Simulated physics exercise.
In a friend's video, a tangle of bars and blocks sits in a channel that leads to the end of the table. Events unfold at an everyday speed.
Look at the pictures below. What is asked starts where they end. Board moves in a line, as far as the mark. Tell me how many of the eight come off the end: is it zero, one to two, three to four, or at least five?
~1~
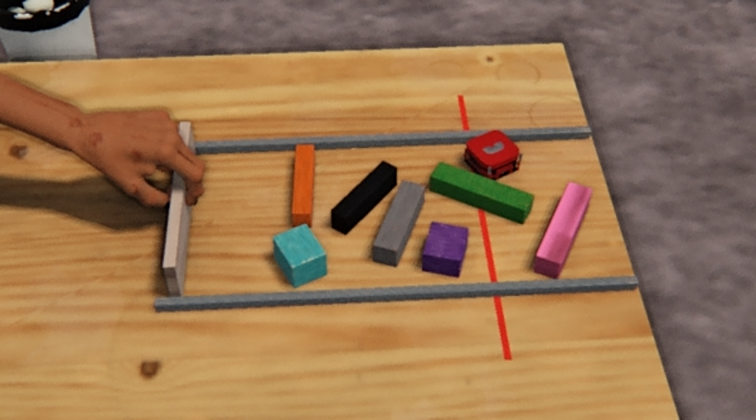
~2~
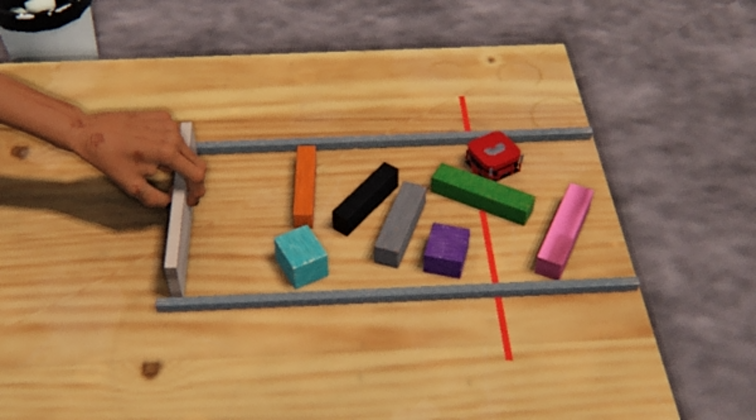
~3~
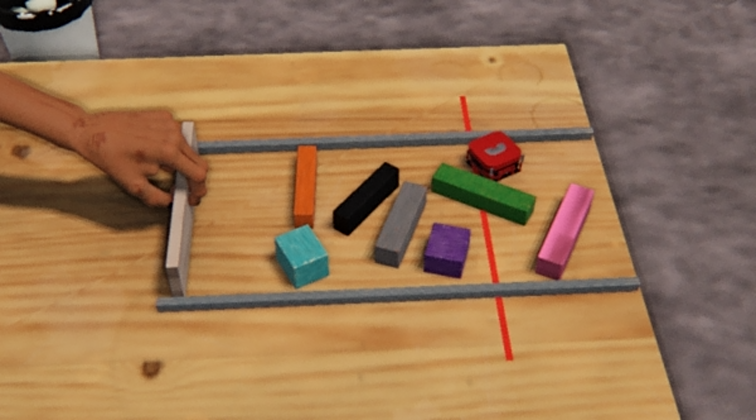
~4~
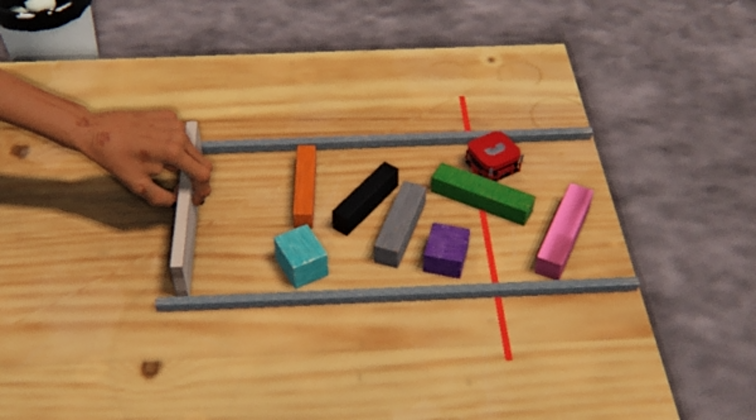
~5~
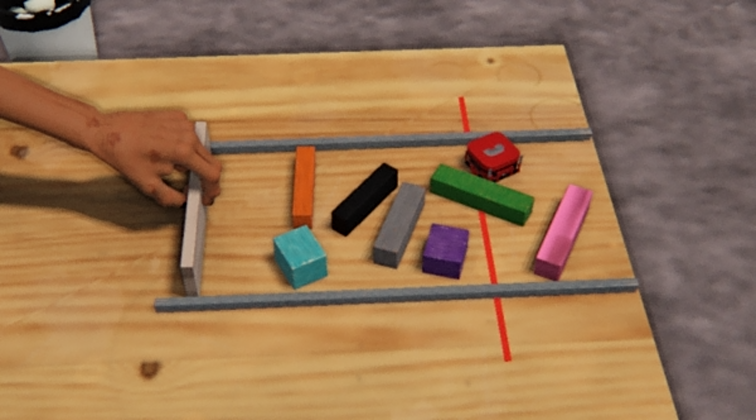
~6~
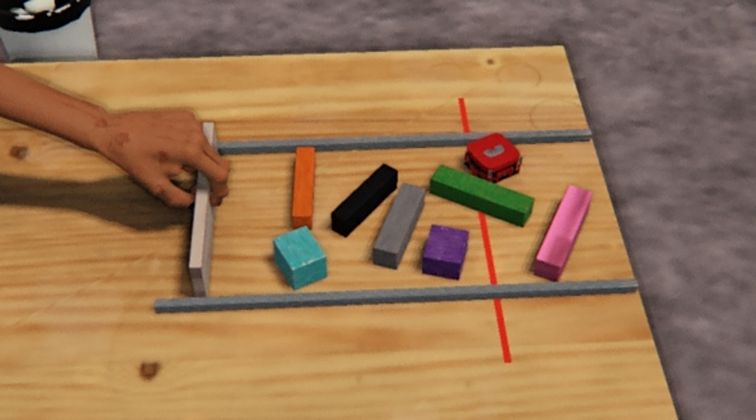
It is zero.
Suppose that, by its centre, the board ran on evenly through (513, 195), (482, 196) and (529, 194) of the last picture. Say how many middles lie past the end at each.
1, 0 and 1.
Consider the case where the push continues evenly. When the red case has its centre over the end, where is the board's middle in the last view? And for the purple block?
The middle is at (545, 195) when it's the red case, and at (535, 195) when it's the purple block.
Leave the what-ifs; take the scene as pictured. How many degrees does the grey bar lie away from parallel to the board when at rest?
About 0°.
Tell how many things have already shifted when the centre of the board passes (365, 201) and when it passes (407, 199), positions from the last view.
Well, it's 5 at the first one and 6 at the second.
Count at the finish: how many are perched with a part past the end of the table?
Number: 1.
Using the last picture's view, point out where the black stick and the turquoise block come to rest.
Roughly (510, 204), and the other roughly (510, 254).
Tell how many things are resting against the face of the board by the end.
That would be 2 of them.
Soon after, none off yet; pink stick at rest near (564, 233); red case at rest near (493, 160); green bar at rest near (481, 195).
Then, none off yet; pink stick at rest near (564, 233); red case at rest near (493, 160); green bar moving near (487, 193).
At rest, the number that fall off is zero.
